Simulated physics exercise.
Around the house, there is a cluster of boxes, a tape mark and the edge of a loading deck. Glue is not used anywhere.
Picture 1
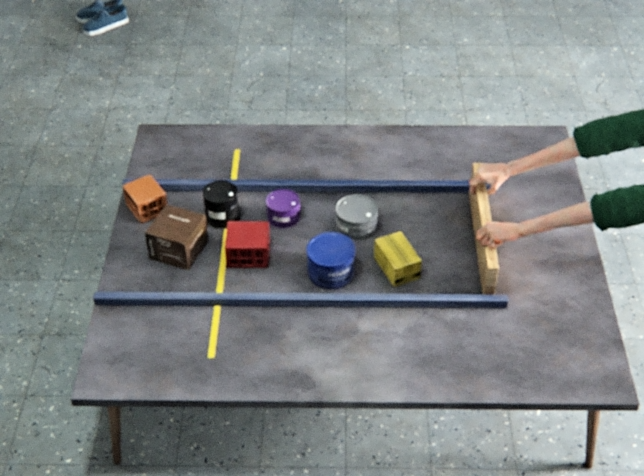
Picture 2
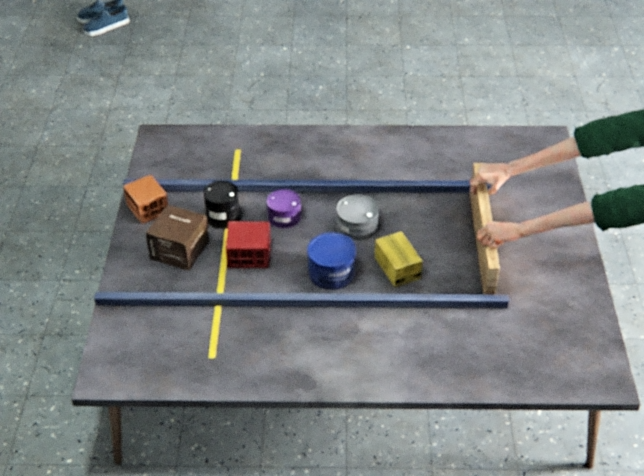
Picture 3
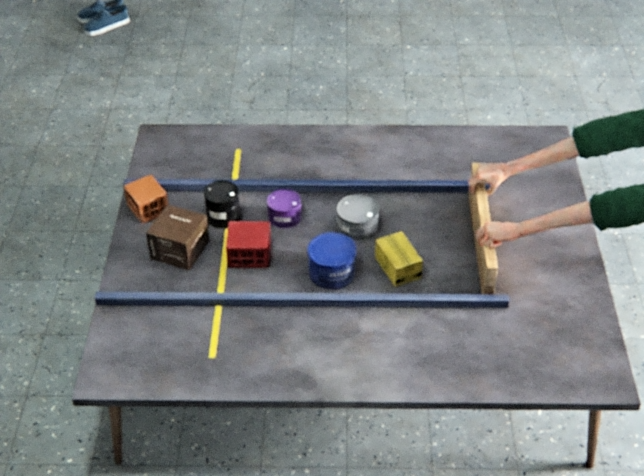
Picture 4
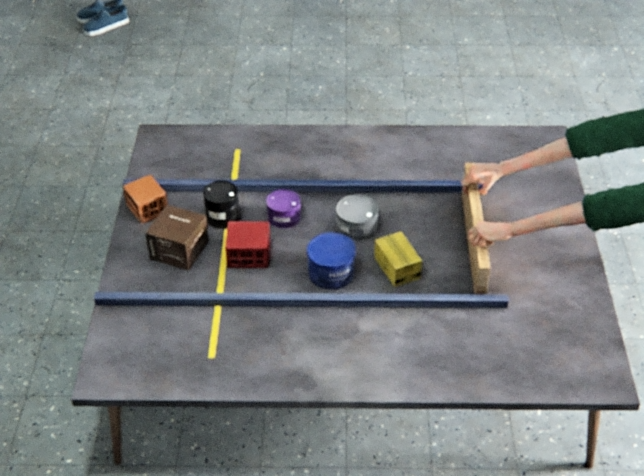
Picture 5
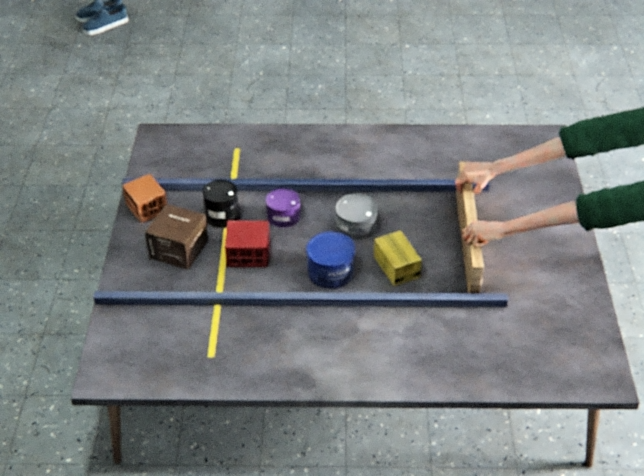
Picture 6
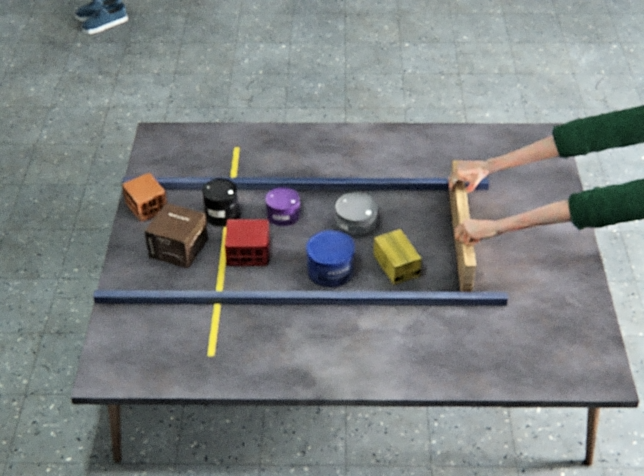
On a dark tabletop between two blue rails, coloured boxes and canisters sat still around a yellow tape line while two green-sleeved arms held a wooden plank, then slid it slightly left.
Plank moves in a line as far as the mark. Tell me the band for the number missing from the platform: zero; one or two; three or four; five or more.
That band is zero.
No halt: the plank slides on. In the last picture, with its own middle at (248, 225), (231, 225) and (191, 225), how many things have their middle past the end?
In order, that gives 0, then 0, then 2.
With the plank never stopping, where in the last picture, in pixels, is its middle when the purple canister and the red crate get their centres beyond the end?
Approx. (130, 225) / approx. (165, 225) for the other.
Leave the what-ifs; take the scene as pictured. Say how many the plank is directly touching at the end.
Count: 3.
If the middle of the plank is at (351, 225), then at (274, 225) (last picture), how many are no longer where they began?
First 3 and then 7.
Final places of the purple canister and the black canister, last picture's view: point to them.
One ends up near (214, 192) and the other near (176, 198).
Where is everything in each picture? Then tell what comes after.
The first frame shows orange crate (146, 199); brown box (177, 237); black canister (221, 205); plank (483, 228); tape (226, 242).
The second frame shows brown box (178, 237); purple canister (284, 209).
The third frame shows black canister (222, 205); plank (482, 228).
The fourth frame shows orange crate (146, 199); grey canister (357, 218).
The fifth frame shows brown box (177, 237); yellow box (397, 258).
The sixth frame shows orange crate (145, 197); brown box (177, 235); black canister (221, 203); plank (462, 226); tape (225, 240).
Soon after, none off yet; orange crate at rest near (145, 197); brown box at rest near (177, 235); black canister at rest near (221, 203).
Then, none off yet; orange crate at rest near (145, 197); brown box moved a little near (161, 229); black canister moved a little near (204, 202).
At rest, the number that fall off is zero.
